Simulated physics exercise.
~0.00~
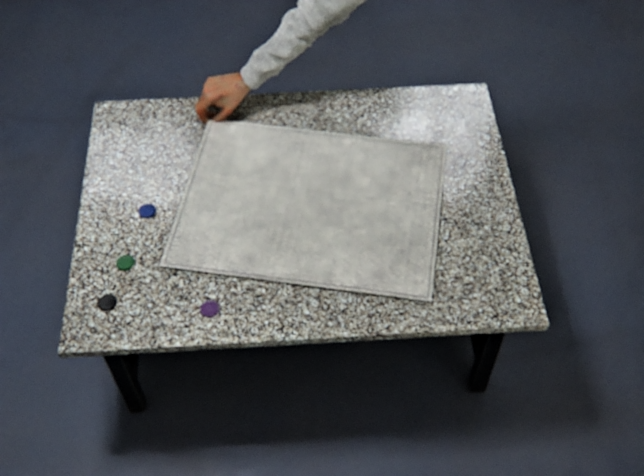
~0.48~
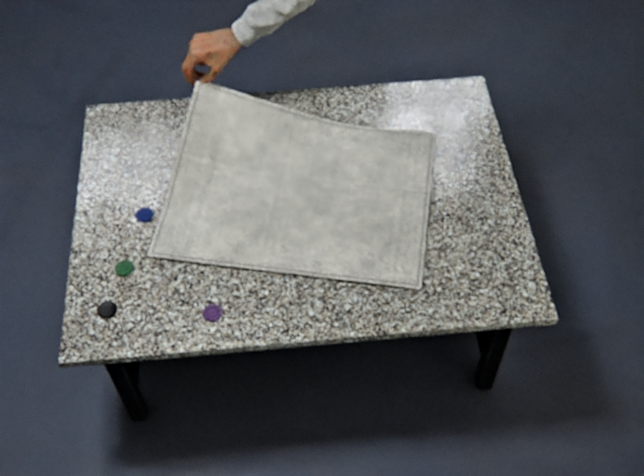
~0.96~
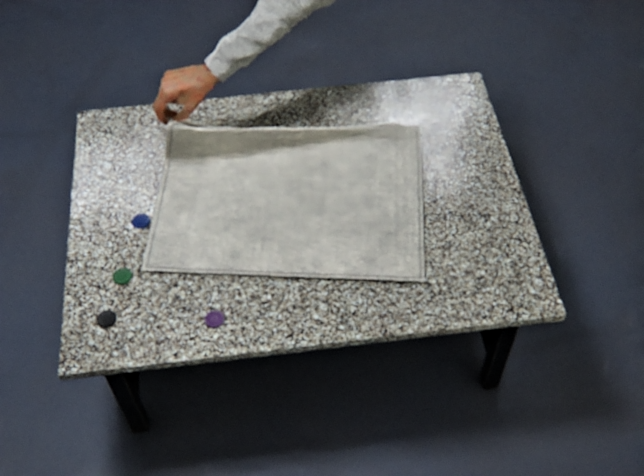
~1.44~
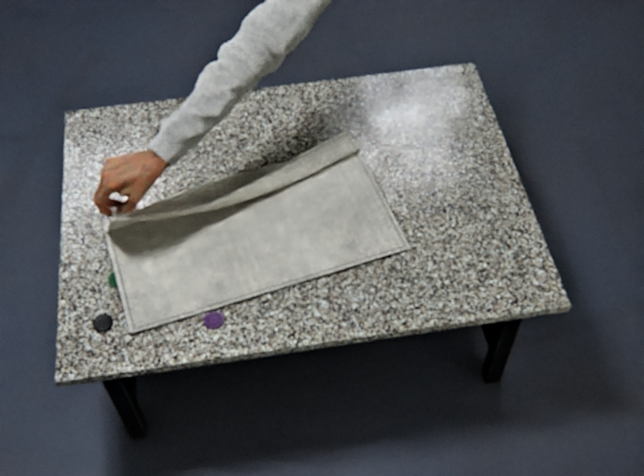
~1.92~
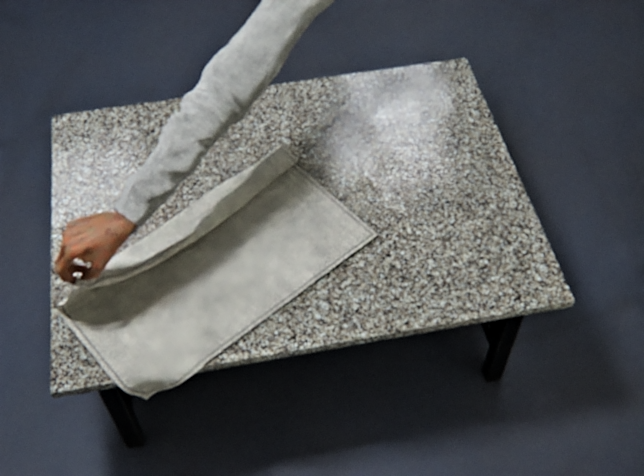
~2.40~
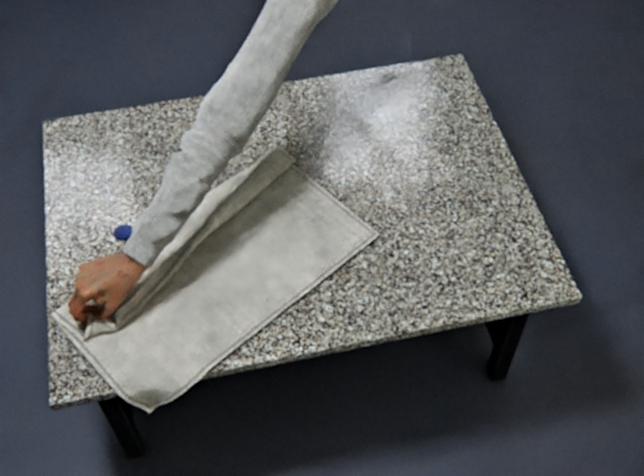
A hand in a pale grey sleeve reaches over a speckled stone-topped table with black legs, seen from above as the view drifts slightly sideways. It pinches the far left corner of a flat, light grey napkin, while blue, green, black and purple discs lie towards the left. The hand lifts the corner, then draws it left and towards the near side, folding the far edge over. The napkin slides across the green, black and purple discs. Finally it rests mostly flat near the front left corner, overhanging the edge, covering those three while the blue disc stays in the open.
